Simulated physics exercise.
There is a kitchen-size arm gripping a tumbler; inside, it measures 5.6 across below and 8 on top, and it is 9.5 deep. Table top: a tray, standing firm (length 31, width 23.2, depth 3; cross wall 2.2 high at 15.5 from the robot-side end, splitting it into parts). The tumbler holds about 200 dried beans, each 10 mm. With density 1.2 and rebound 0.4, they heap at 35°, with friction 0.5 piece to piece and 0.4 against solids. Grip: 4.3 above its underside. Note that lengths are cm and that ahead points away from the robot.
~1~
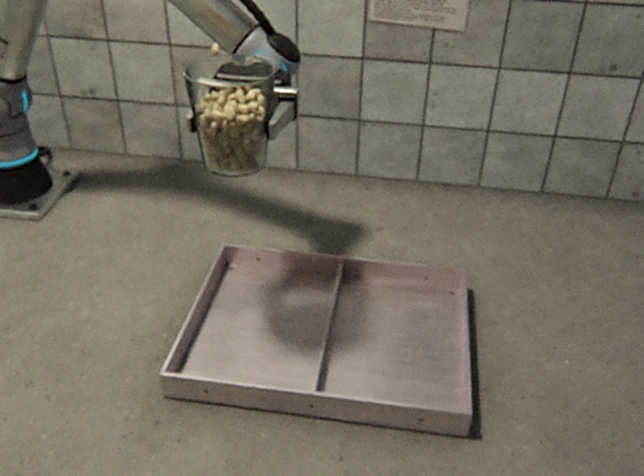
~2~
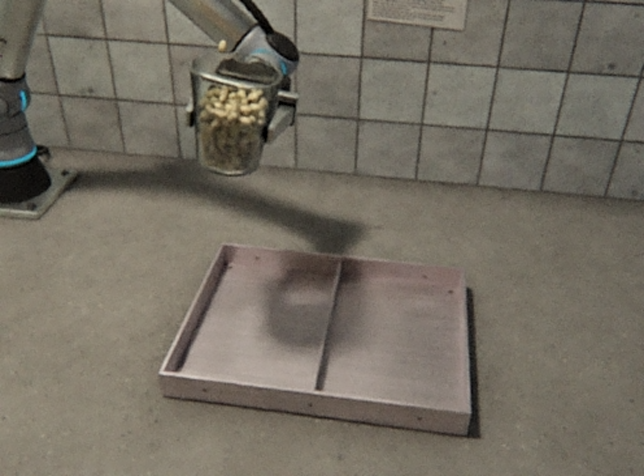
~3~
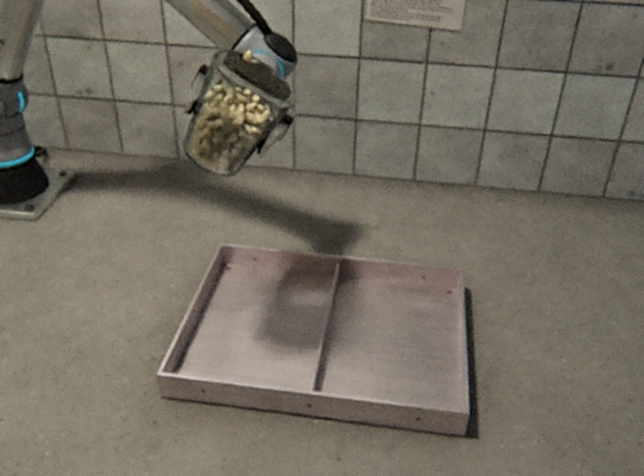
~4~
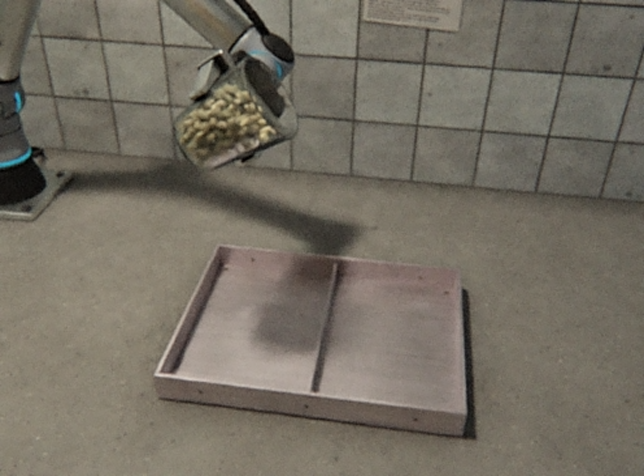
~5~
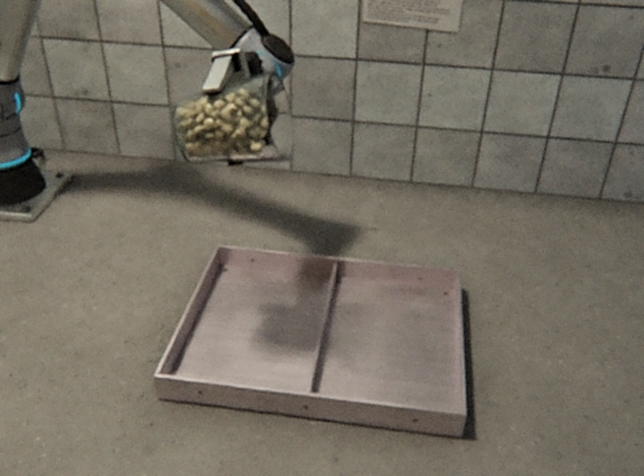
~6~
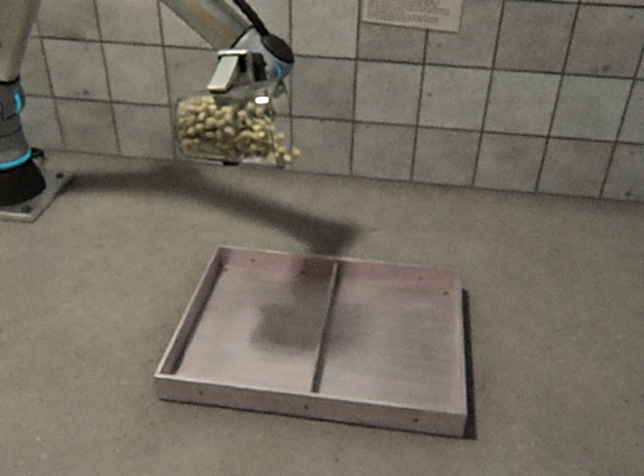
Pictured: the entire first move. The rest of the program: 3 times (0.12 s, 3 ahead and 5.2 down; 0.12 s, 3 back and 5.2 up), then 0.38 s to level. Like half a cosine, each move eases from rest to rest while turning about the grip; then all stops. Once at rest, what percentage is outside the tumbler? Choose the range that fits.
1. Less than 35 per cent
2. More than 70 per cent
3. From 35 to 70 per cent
From 35 to 70 per cent.
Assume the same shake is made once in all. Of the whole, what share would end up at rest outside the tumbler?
That change gives some 20 percent.
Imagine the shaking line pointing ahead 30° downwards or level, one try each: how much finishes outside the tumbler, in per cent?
Estimates, in order: 85 % then 100 %.
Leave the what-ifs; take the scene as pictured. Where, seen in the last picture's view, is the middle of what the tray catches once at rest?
I'd point to somewhere near (388, 341).
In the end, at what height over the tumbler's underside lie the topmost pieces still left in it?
Around 6.5 cm above the underside.
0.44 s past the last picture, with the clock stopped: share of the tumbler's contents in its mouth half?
That share comes to roughly 55 percent.
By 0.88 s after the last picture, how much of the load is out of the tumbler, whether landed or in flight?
About 45 in a hundred parts are out.
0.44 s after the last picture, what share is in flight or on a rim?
9 %.
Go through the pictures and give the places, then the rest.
The tumbler middle at (233, 120), level; upper third of the load around (235, 111), from x 200 to 265, top at y 50; 204 in the tumbler, in the first picture.
The tumbler middle at (232, 119), tilted 8° forward; upper third of the load around (233, 110), from x 200 to 265, top at y 45, in the second picture.
The tumbler middle at (232, 120), tilted 29° forward; upper third of the load around (228, 112), from x 195 to 265, top at y 55, in the third picture.
The tumbler middle at (231, 122), tilted 55° forward; upper third of the load around (225, 111), from x 185 to 275, top at y 90, in the fourth picture.
The tumbler middle at (231, 124), tilted 76° forward; upper third of the load around (220, 110), from x 185 to 260, top at y 95, in the fifth picture.
The tumbler middle at (231, 125), tilted 84° forward; upper third of the load around (214, 113), from x 185 to 295, top at y 100; 204 in the tumbler, in the sixth picture.
Then, 0.44 s on, tilted 84° forward, highest piece 26 above the table; 153 in the tumbler, 31 in the far-side part, 2 in the robot-side part, 18 in flight or on a rim.
Then, 0.88 s on, tilted 52° forward, highest piece 28 above the table; 112 in the tumbler, 73 in the far-side part, 2 in the robot-side part, 17 in flight or on a rim.
Then, 1.30 s on, level, highest piece 29 above the table; 110 in the tumbler, 87 in the far-side part, 7 in the robot-side part.
Then, 2.35 s on, level, highest piece 29 above the table; 110 in the tumbler, 87 in the far-side part, 7 in the robot-side part.
In the end, 110 in the tumbler, 87 in the far-side part, 7 in the robot-side part. That is 46 % outside the tumbler.
